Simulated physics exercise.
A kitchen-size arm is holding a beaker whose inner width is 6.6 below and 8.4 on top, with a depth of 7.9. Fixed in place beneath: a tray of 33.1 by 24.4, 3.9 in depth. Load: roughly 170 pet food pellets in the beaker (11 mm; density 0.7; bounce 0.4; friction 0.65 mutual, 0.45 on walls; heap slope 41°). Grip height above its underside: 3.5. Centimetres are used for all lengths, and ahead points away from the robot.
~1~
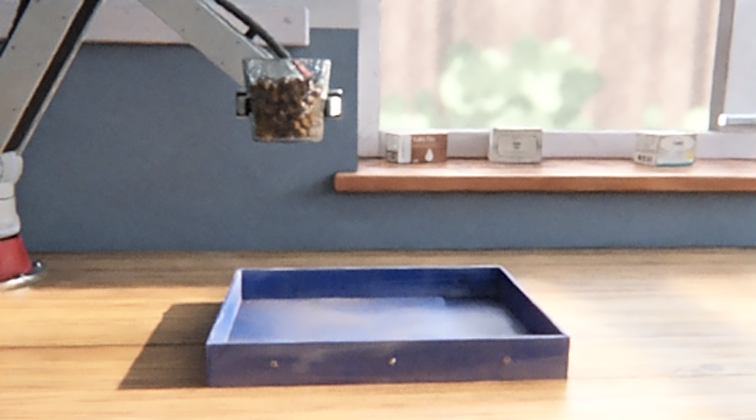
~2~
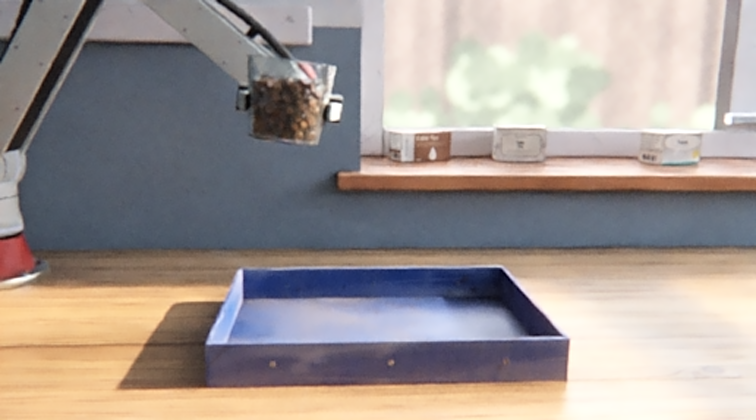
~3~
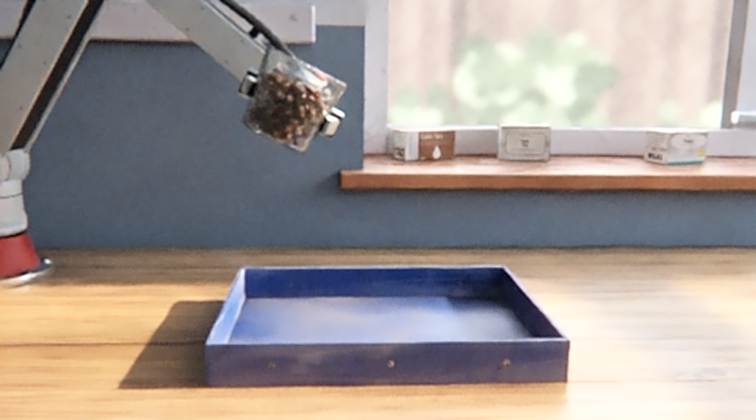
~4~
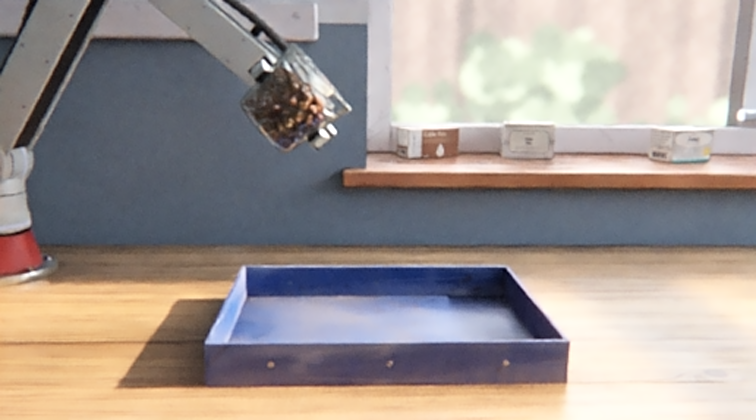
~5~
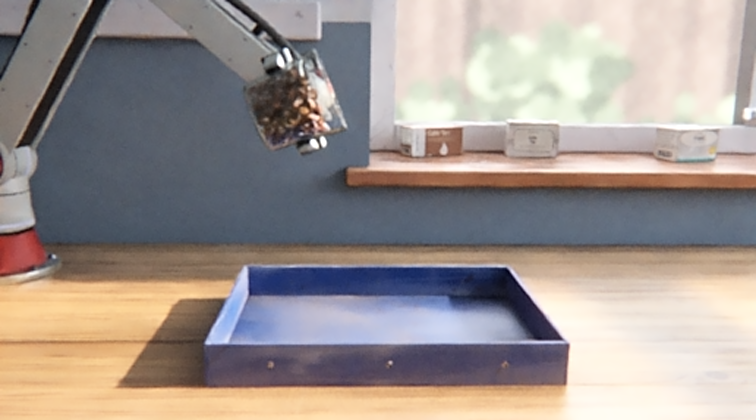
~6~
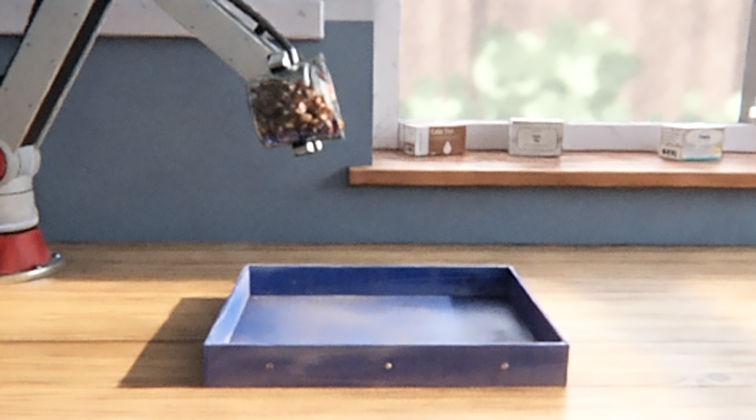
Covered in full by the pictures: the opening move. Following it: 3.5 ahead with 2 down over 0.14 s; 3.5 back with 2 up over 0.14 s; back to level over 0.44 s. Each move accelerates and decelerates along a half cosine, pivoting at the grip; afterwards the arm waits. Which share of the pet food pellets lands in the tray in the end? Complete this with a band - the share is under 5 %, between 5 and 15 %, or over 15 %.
The share is between 5 and 15 %.
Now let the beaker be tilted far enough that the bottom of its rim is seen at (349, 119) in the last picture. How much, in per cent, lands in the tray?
The share is about 5 percent.
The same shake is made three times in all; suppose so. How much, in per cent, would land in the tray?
It would come to about 15 %.
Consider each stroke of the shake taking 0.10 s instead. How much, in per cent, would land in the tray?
Then about 20 per cent.
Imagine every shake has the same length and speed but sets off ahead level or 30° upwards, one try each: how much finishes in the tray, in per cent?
It comes to around 20 per cent on the first try and around 35 per cent on the second.
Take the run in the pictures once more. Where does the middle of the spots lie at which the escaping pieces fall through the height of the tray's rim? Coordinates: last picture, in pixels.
Close to pixel (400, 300).
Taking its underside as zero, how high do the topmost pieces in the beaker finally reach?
Around 8.0 cm up.
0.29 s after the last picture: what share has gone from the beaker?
Share gone by then: Close to 5 %.
Then, 0.29 s after the last picture, tilted 75° forward, highest piece 26 above the table; 156 in the beaker, 1 in the tray, 10 in flight or on a rim.
Then, 0.58 s after the last picture, tilted 18° forward, highest piece 29 above the table; 152 in the beaker, 13 in the tray, 2 in flight or on a rim.
Then, 0.92 s after the last picture, level, highest piece 29 above the table; 152 in the beaker, 15 in the tray.
Then, 1.97 s after the last picture, level, highest piece 29 above the table; 152 in the beaker, 15 in the tray.
Final count, 152 in the beaker, 15 in the tray. That is 9 % in the tray.
